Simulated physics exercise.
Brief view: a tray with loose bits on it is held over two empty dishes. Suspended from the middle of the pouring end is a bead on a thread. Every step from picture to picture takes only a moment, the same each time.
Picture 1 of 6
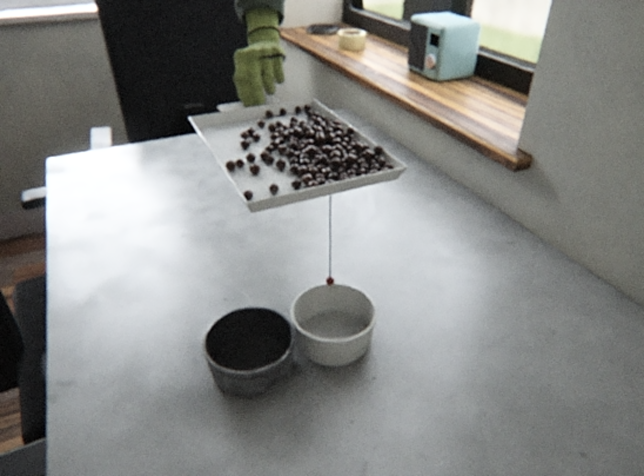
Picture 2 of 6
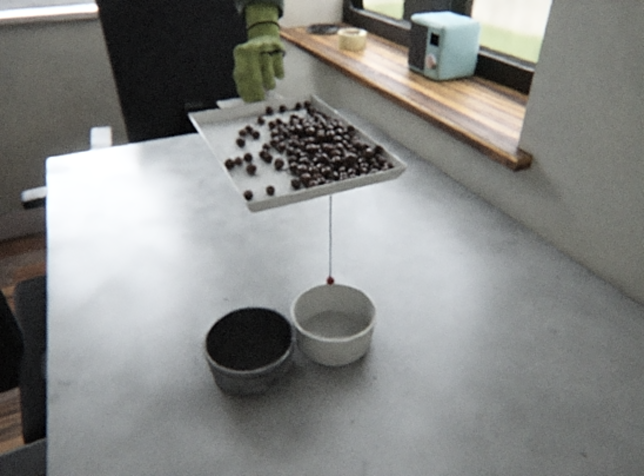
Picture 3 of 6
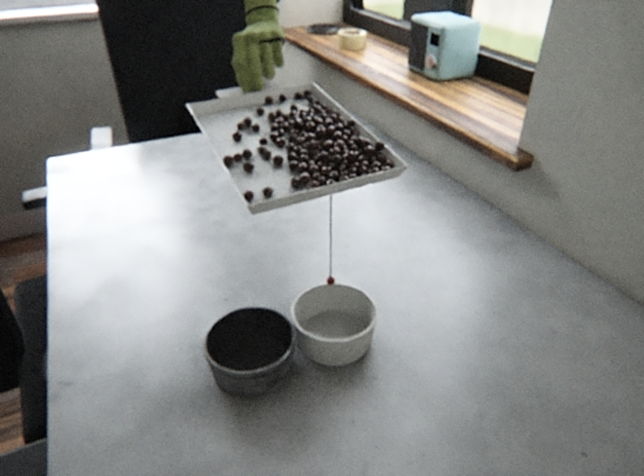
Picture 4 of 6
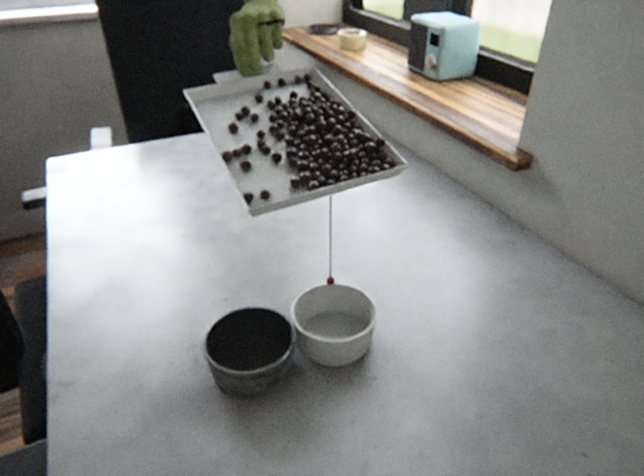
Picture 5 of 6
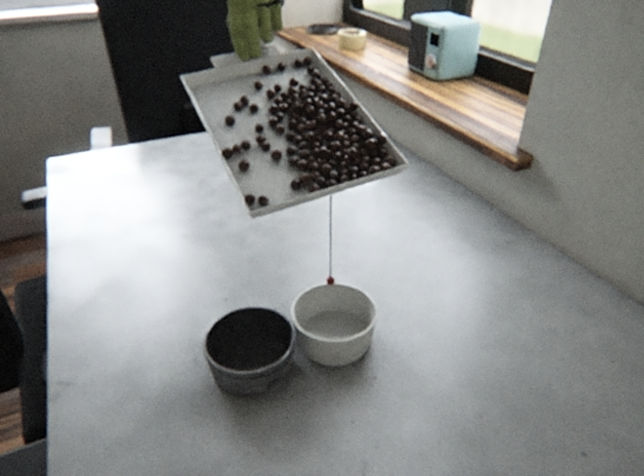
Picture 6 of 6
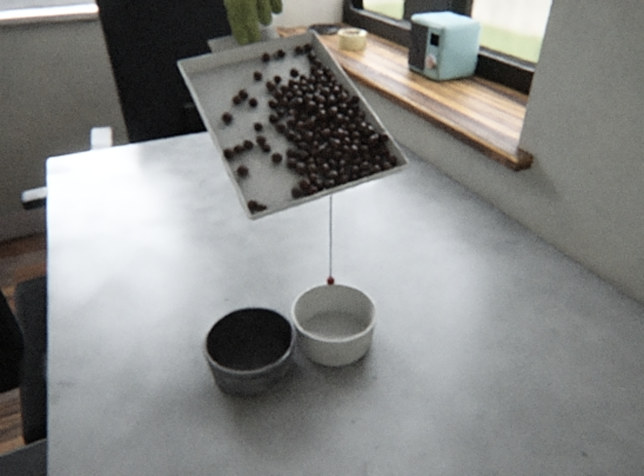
A white tray of dark brown chocolate balls tilts gradually steeper in a green-gloved hand that raises its far edge, its near edge dipping slightly at the left corner while some balls shift. The steady camera looks down on a grey table beside a wooden windowsill holding a pale blue box. Below the tray hang a thread and red bead, near a dark dish at left and a white one at right.
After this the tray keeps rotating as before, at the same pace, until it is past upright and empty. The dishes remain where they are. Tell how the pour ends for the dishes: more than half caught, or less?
It ends with more than half caught.
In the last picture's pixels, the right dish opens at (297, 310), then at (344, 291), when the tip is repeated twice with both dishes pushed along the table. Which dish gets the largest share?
Result, try one: The dish further right; try two: The dish further left.
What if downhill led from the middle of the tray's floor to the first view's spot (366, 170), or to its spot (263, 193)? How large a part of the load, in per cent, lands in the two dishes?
Respectively 0 and 80 in a hundred.
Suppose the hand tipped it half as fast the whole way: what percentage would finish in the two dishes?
I'd expect close to 80 per cent.
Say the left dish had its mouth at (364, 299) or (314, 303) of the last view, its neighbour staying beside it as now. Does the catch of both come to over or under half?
Taking the places in turn, it's shy of half and then shy of half.
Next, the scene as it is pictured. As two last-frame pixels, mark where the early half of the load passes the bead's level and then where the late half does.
The leading part at (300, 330), the rest of it at (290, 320).
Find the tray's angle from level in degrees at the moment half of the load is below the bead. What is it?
It sits at roughly 85°.
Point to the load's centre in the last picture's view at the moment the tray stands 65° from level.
In the last view, the load is centred close to (307, 207).
Soon, tray tipped steeply; about half on the tray; a stray few in the left dish; a stray few in the right dish; a stray few outside both; about a third in the air.
A while on, tray tipped past a quarter turn; a stray few on the tray; about a third in the left dish; about a quarter in the right dish; about a quarter outside both; a small part in the air.
Towards the end, tray tipped past a quarter turn; about half in the left dish; about a quarter in the right dish; about a third outside both.
Finally, tray tipped past a quarter turn; about half in the left dish; about a quarter in the right dish; about a third outside both.
